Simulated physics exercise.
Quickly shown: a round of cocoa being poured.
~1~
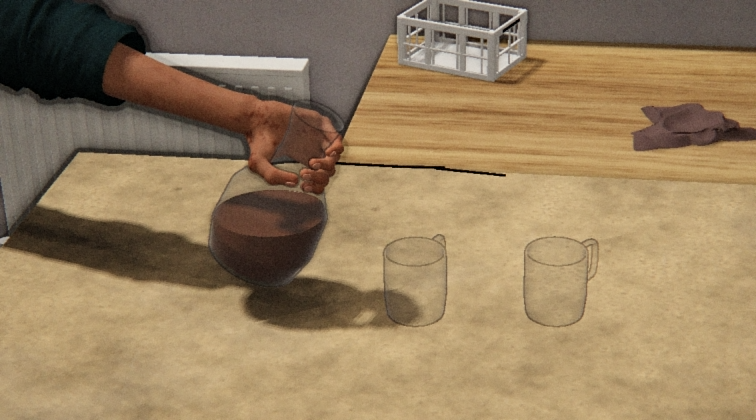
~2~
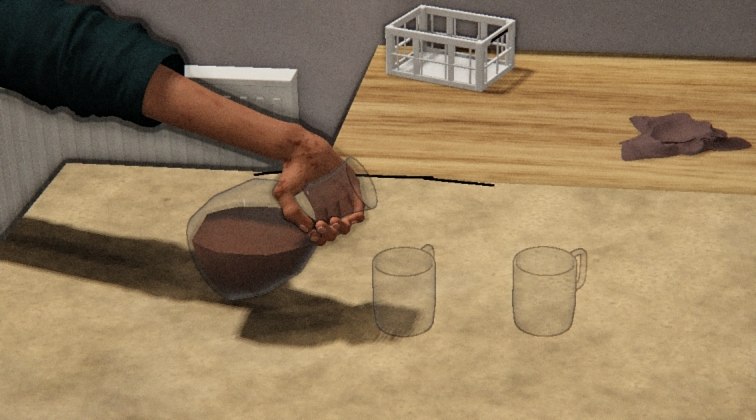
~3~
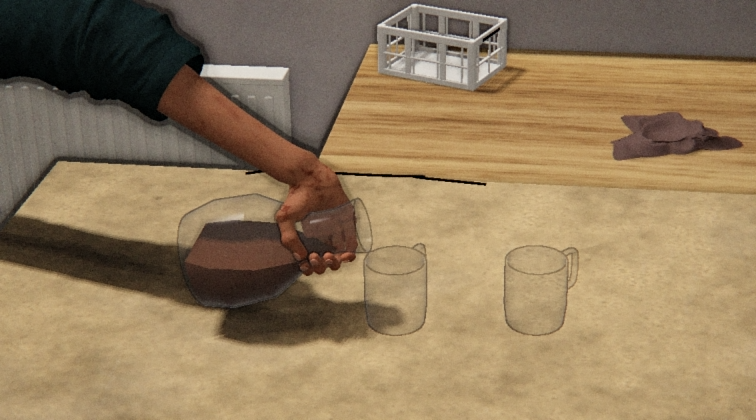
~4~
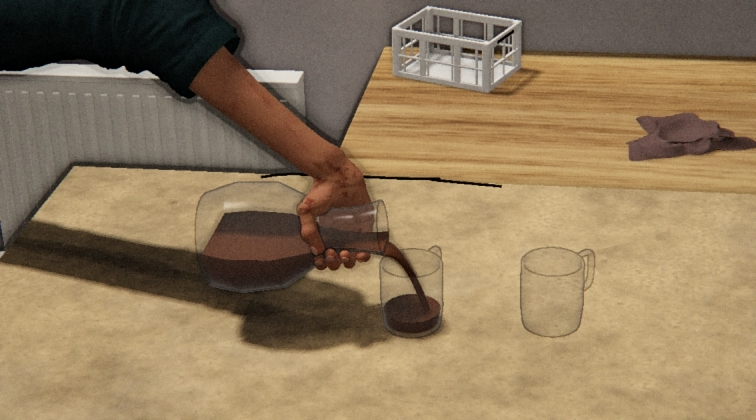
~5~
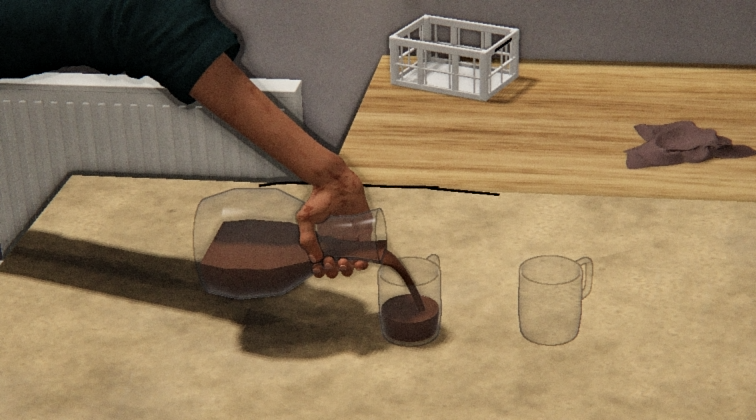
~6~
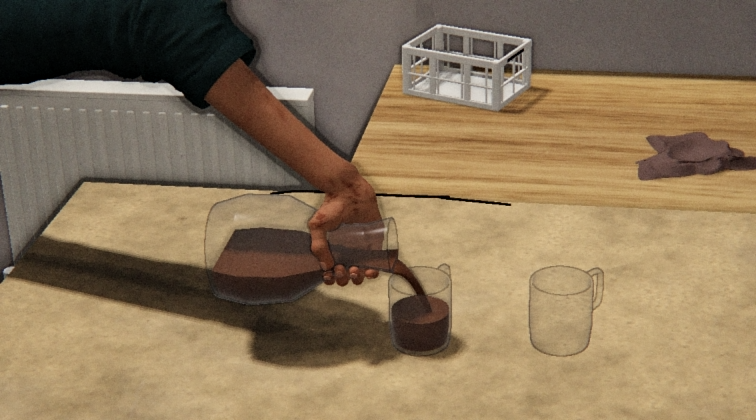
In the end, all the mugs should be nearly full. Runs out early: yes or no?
No, it lasts.
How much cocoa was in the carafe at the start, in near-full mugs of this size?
That works out at close to 3.0.
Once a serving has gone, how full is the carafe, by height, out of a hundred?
About 20 per cent.
Shortly, the first is about two thirds full.
Then, the first is done and the carafe has about two thirds of its load.
At the finish, both are full and about a third of the cocoa is over.
